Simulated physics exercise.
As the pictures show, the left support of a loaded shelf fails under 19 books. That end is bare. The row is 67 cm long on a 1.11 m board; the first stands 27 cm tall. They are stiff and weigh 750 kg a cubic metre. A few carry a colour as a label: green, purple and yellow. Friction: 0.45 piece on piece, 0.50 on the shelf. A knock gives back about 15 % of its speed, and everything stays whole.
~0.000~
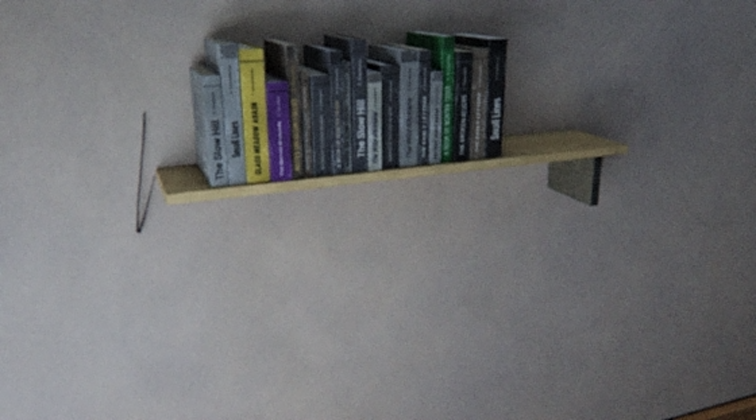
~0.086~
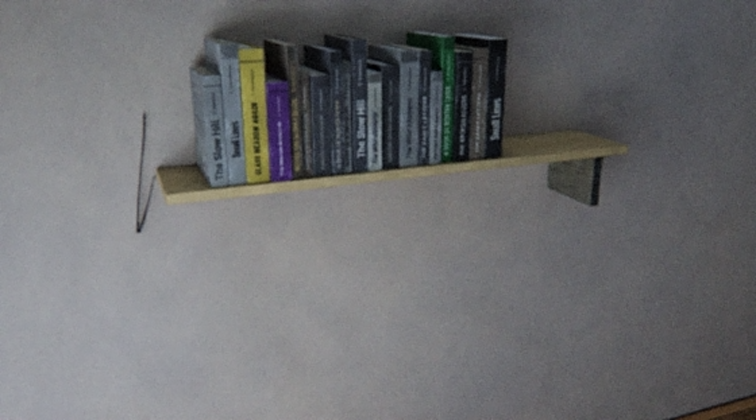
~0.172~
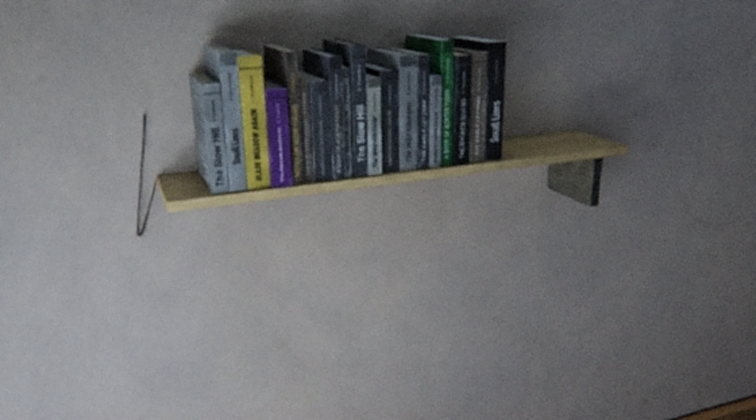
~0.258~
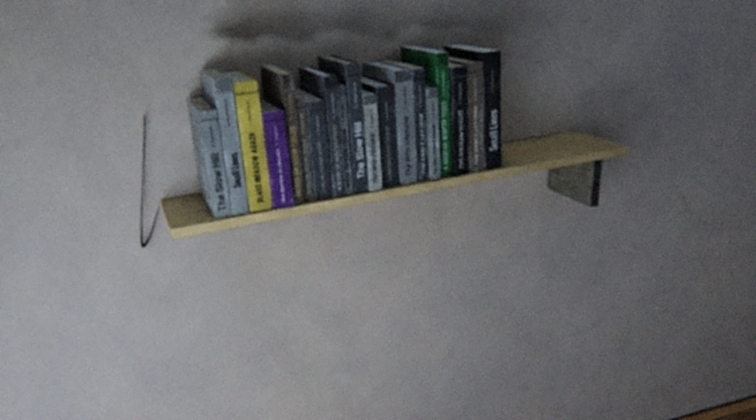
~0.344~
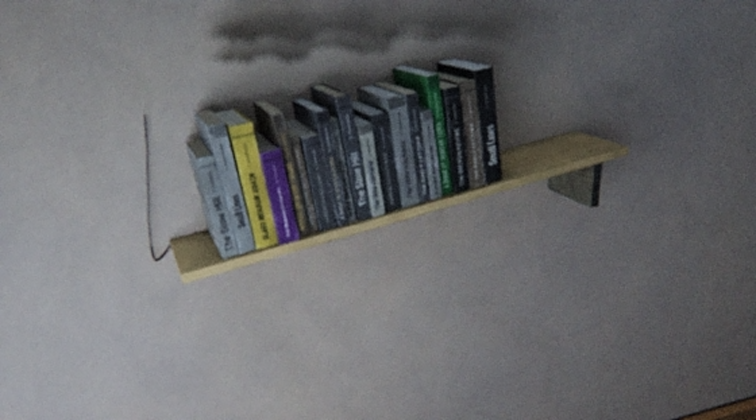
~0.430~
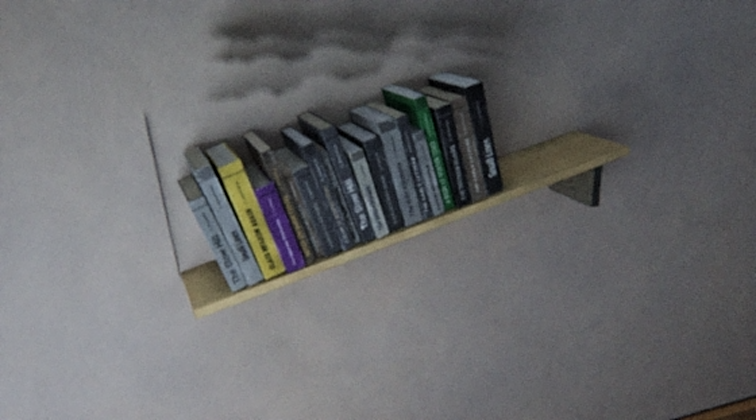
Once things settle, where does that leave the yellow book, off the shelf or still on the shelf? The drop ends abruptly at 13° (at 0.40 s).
The yellow book falls off.
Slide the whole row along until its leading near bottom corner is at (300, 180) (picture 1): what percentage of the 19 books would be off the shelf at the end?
Then 0 per cent.
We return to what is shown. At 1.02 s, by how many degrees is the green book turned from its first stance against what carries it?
About 25°.
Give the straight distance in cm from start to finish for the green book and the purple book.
Green 20, purple 30.
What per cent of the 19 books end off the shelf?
Roughly 15 per cent of them.
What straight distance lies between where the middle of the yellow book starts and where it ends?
About 120 cm.
After 0.60 s, none of the 19 books off the shelf, 19 disturbed; yellow book 30° from how it stood; purple book 24° from how it stood.
After 1.02 s, 3 of the 19 books off the shelf; yellow book upside down; purple book on its side.
In the end (1.5 s), 3 of the 19 books off the shelf; yellow book upside down; purple book on its side; green book 28° from how it stood. From the last view, middles, purple book near (211, 273).
